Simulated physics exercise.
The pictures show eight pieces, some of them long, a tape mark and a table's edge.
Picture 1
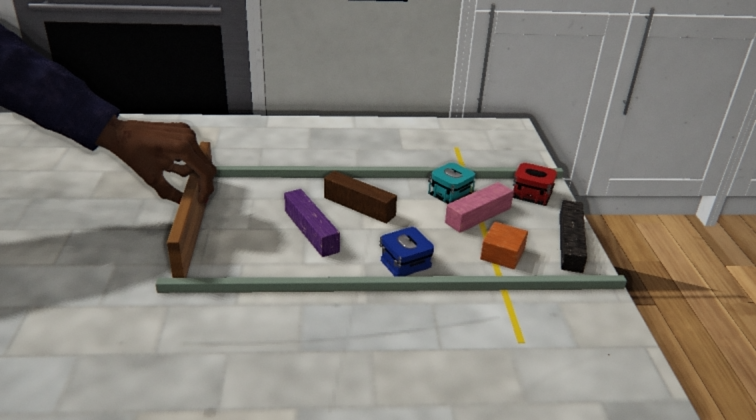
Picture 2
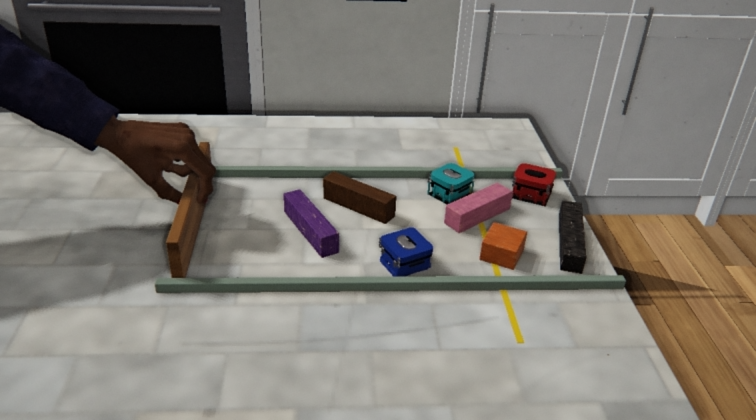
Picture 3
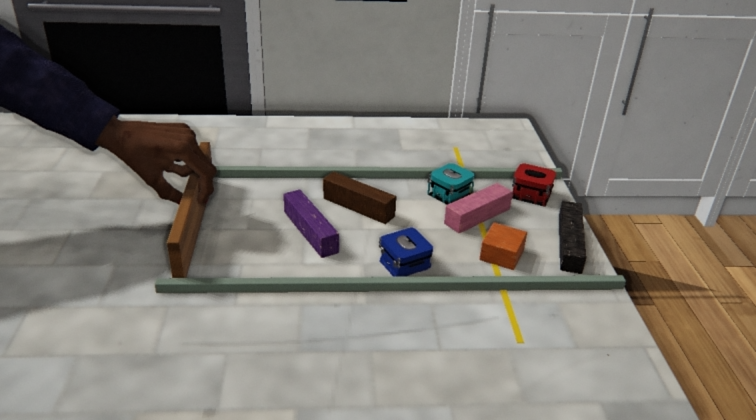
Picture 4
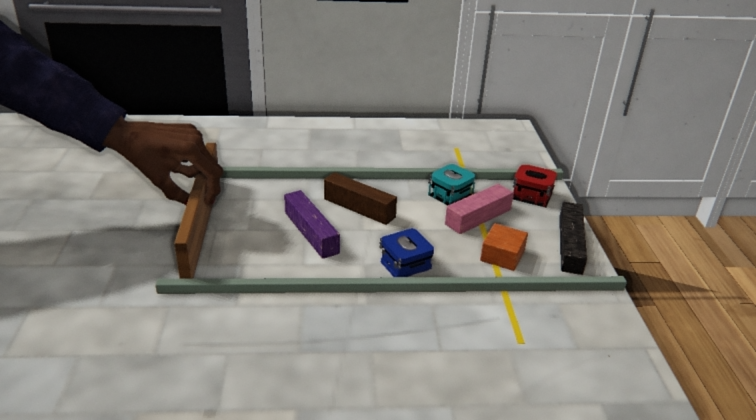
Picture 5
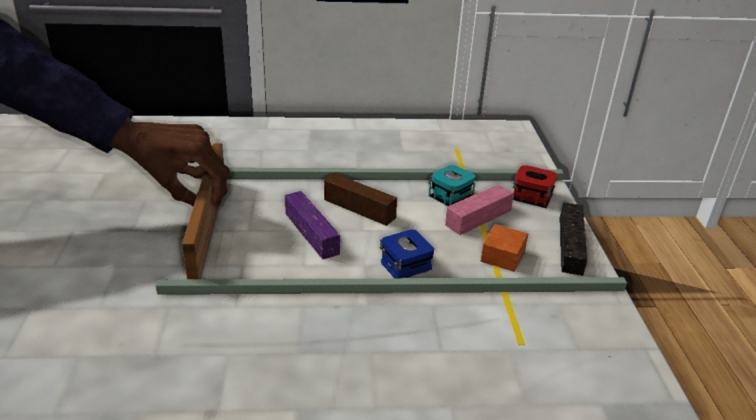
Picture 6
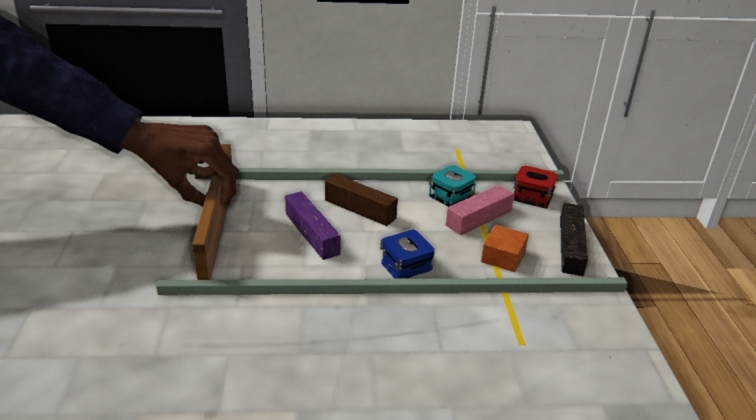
A hand holding an upright wooden board stays nearly still at the left of a marble-topped table, between two green rails. The hand then slides the board a short way right, toward purple and brown bars, while they, the pink and black bars, orange block and blue, turquoise and red cases stay put.
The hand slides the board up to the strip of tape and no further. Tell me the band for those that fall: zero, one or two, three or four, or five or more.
As it turns out, the number that fall off is zero.
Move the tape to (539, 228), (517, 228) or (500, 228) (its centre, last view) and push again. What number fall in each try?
Down on the floor: 2, 2 and 0.
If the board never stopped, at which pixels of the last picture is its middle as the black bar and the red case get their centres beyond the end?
About (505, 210), and (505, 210) for the other.
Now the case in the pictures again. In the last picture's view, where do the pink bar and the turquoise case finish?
Near (533, 216) and (513, 182).
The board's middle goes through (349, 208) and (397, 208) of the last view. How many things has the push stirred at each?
2 and 3.
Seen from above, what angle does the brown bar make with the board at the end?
Roughly 20° out of line.
Soon after, none off yet; black bar at rest near (573, 238); red case at rest near (535, 187); orange block at rest near (505, 248).
At rest, the number that fall off is zero.
